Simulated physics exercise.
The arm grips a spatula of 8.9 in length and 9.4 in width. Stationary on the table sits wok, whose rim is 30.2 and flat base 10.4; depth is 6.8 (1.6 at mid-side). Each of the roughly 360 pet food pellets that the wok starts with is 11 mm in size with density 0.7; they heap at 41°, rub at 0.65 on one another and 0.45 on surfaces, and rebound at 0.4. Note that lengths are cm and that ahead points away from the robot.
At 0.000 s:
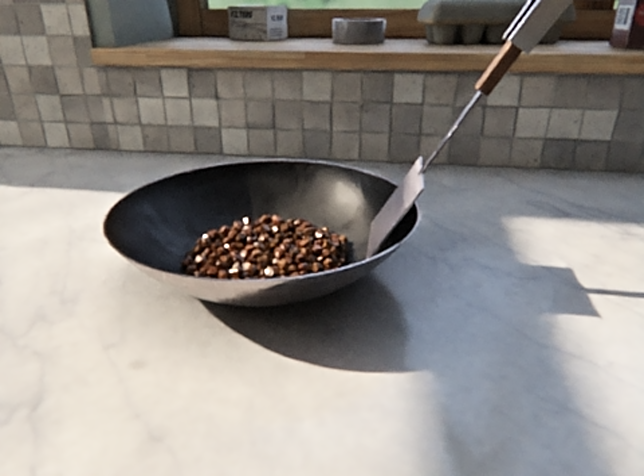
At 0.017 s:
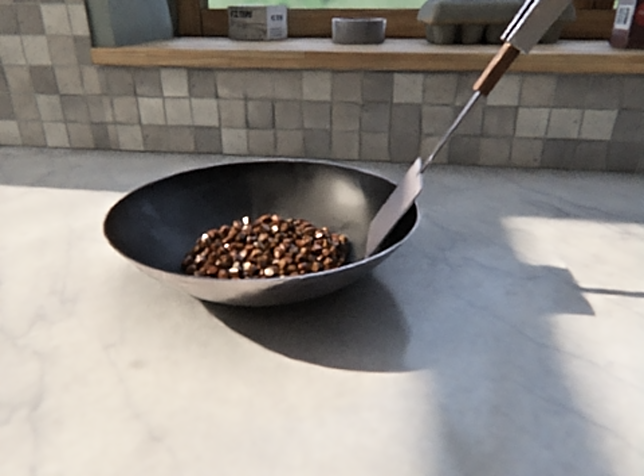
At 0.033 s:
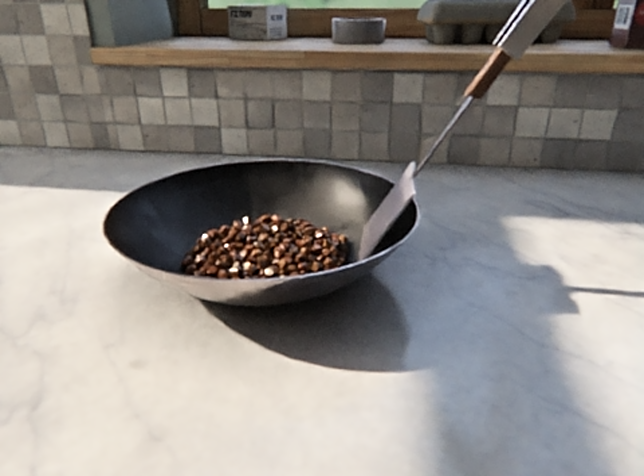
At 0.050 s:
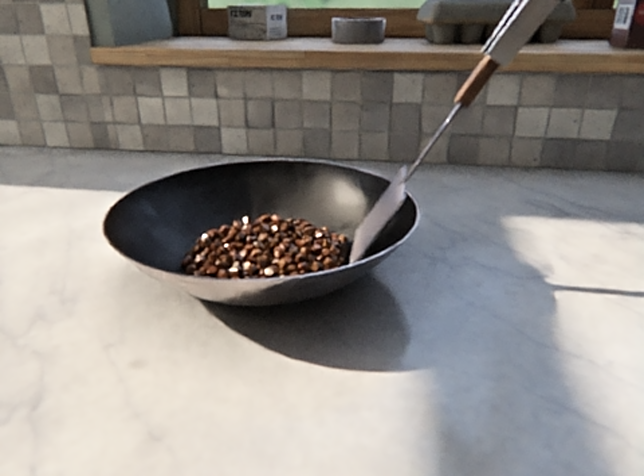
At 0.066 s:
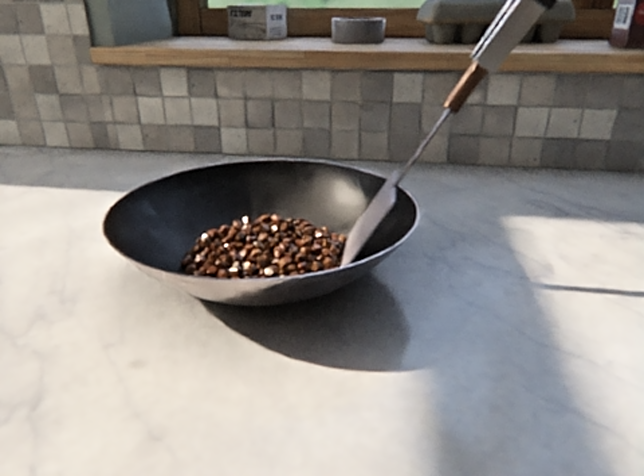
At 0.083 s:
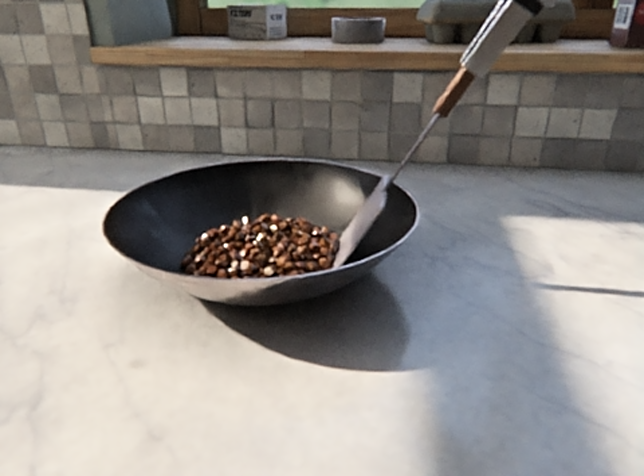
A metal spatula slid slowly leftward and slightly down inside a dark wok on the counter, edging up to a heap of shiny brown beans or nuts, which barely shifted.
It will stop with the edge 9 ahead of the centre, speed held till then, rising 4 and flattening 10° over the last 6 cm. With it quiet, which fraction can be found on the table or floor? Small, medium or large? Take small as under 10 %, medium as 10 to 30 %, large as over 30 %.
Small, so under 10 %.
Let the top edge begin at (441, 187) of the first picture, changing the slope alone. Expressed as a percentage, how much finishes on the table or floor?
0 percent or so.
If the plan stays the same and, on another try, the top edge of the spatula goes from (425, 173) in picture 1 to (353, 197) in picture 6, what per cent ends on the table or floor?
Roughly 20 percent ends up there.
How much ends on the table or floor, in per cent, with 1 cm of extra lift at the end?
It comes to around 15 percent.
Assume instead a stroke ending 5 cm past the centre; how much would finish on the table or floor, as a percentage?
0 %, roughly.
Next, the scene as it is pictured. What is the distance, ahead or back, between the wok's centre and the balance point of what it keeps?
About 6.5 cm ahead.
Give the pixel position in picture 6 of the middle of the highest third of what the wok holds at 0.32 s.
(169, 219).
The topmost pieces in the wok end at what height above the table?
Height at the end: Around 7.0 cm.
After 0.20 s, sloping 59°, highest piece 13 above the table; 359 in the wok, 1 on the blade or in flight.
After 0.32 s, sloping 56°, highest piece 16 above the table; 358 in the wok, 2 on the blade or in flight.
After 0.58 s, sloping 49°, highest piece 7 above the table; 354 in the wok, 3 on the table or floor, 3 on the blade or in flight.
After 1.63 s, sloping 49°, highest piece 7 above the table; 354 in the wok, 6 on the table or floor.
In the end, 354 in the wok, 6 on the table or floor. That is 2 % on the table or floor.
